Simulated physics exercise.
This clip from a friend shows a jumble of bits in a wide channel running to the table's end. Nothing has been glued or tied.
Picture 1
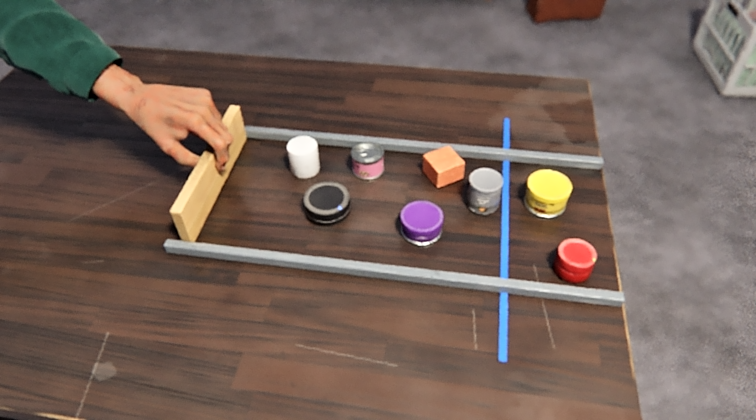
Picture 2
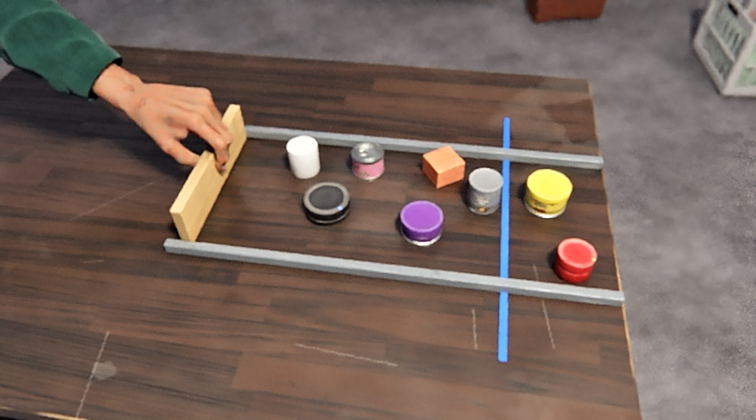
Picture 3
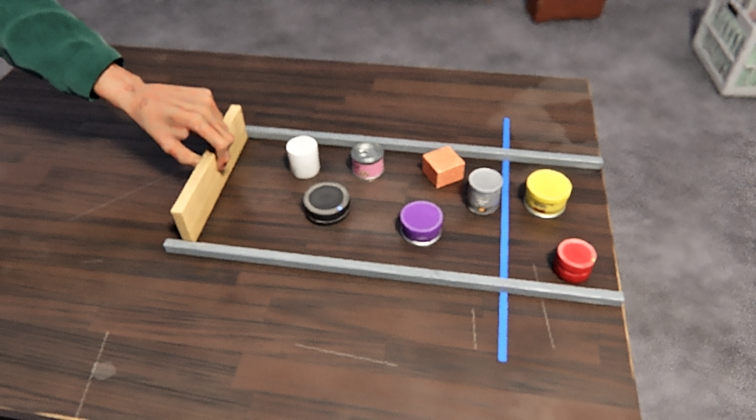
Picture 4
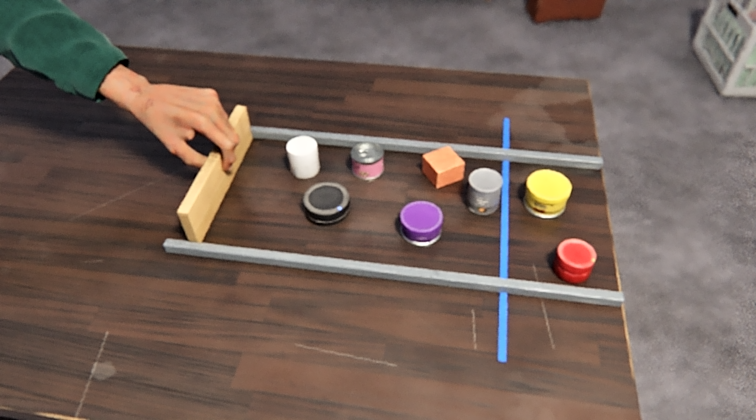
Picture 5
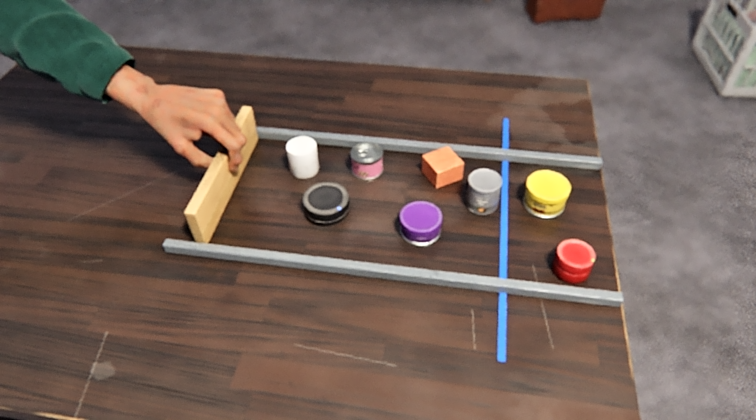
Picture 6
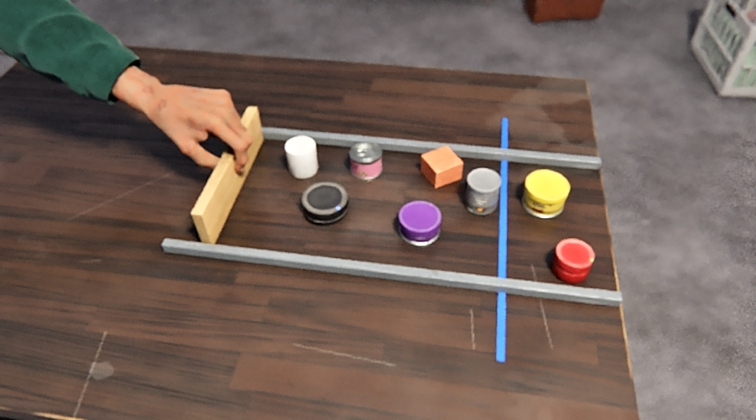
On a dark wooden table, a hand slides a board slightly right toward scattered small containers.
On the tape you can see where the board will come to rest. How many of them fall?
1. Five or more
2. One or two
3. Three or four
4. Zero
4.
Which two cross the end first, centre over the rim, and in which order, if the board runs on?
The yellow pot, then the red lid.
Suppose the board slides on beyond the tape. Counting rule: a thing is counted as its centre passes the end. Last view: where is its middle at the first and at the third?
(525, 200), later (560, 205).
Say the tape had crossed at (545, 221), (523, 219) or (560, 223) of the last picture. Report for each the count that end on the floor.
The counts come to 1, then 0, then 2.
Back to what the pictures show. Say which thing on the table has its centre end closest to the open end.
Answer: The yellow pot.
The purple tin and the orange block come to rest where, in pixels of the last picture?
Looks like one lands around (525, 254), and the other around (552, 176).
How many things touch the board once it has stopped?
All in all, 4.
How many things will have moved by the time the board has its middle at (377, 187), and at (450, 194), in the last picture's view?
Note: First position 5; second position 6.
A little later, none off yet; red lid at rest near (572, 261); yellow pot at rest near (545, 194); grey tub at rest near (482, 192).
Next, none off yet; red lid at rest near (572, 261); yellow pot at rest near (545, 194); grey tub shifted a little near (501, 190).
When it is over, the number that fall off is zero.
